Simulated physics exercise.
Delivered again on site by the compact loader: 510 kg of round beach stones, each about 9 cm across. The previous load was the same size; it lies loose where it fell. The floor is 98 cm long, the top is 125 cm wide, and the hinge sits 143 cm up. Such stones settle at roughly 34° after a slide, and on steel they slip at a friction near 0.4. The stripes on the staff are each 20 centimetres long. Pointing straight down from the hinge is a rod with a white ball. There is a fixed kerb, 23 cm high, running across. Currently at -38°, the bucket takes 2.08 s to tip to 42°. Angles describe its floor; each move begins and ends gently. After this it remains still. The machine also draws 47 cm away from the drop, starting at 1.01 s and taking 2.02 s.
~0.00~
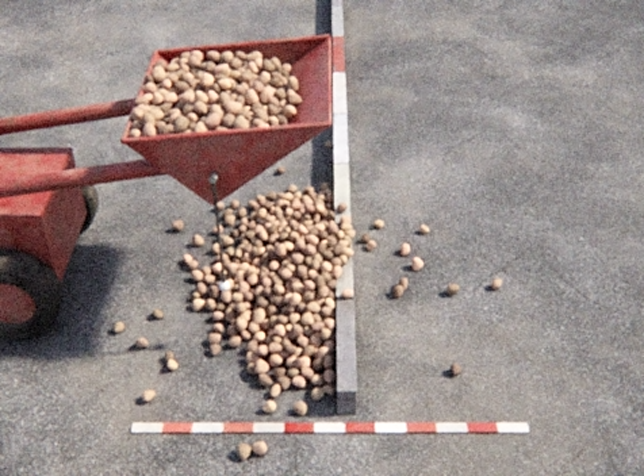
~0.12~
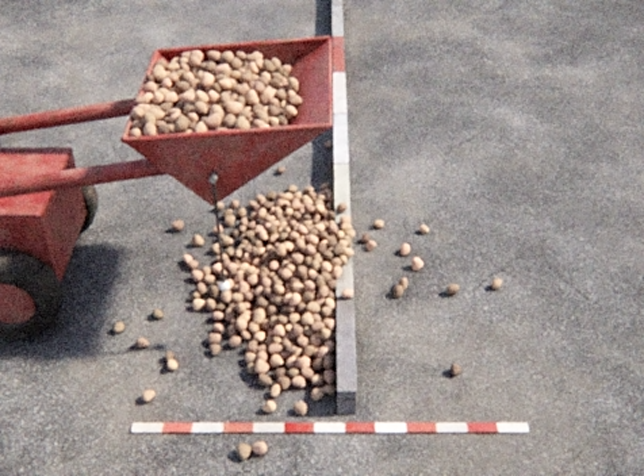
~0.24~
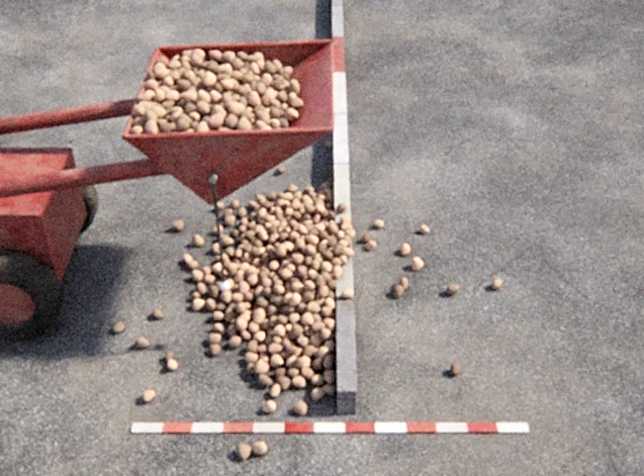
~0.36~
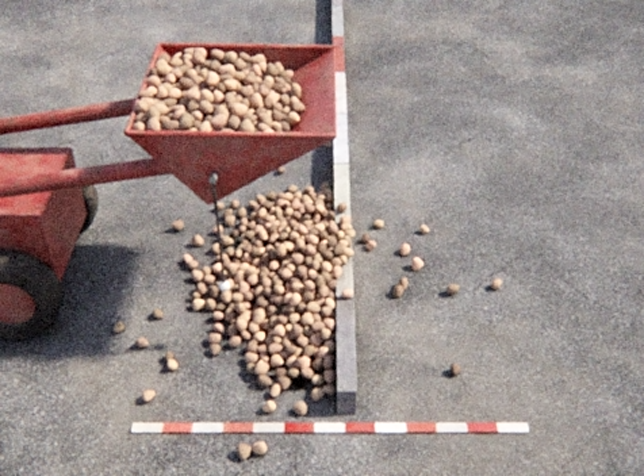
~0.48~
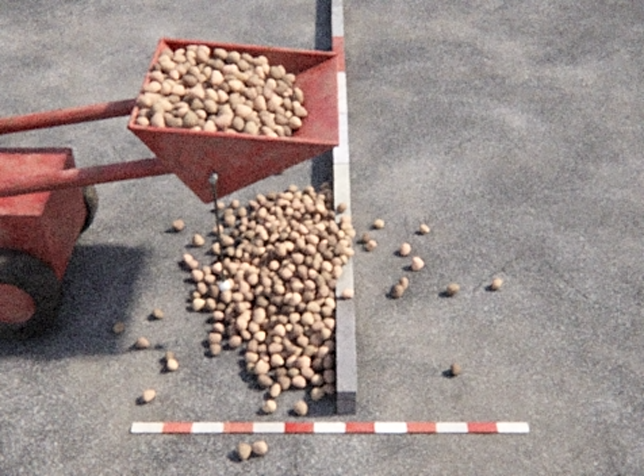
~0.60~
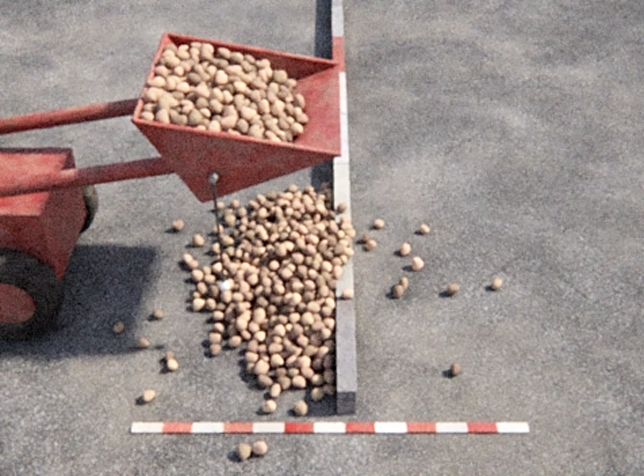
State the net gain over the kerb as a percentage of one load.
43 %.
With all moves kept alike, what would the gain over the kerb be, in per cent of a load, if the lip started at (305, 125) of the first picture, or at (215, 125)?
Case one about 20 %, case two about 0 %.
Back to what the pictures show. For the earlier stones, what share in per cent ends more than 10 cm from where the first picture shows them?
20 per cent.
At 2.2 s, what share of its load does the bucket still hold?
About 5 per cent is held.
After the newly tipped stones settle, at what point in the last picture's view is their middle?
The centre sits about (331, 264).
After 1.6 s the floor is at 30°; in per cent of one load, 84 in the bucket, 113 on this side of the kerb, 2 over the kerb; the foremost stones are at (431, 280).
After 2.2 s the floor is at 42°; in per cent of one load, 7 in the bucket, 159 on this side of the kerb, 34 over the kerb; the foremost stones are at (478, 288).
After 3.5 s the floor is at 42°; in per cent of one load, 0 in the bucket, 155 on this side of the kerb, 45 over the kerb; the foremost stones are at (589, 292).
After 6.2 s the floor is at 42°; in per cent of one load, 0 in the bucket, 155 on this side of the kerb, 45 over the kerb; the foremost stones are at (589, 292). Net gain over the kerb, 43.
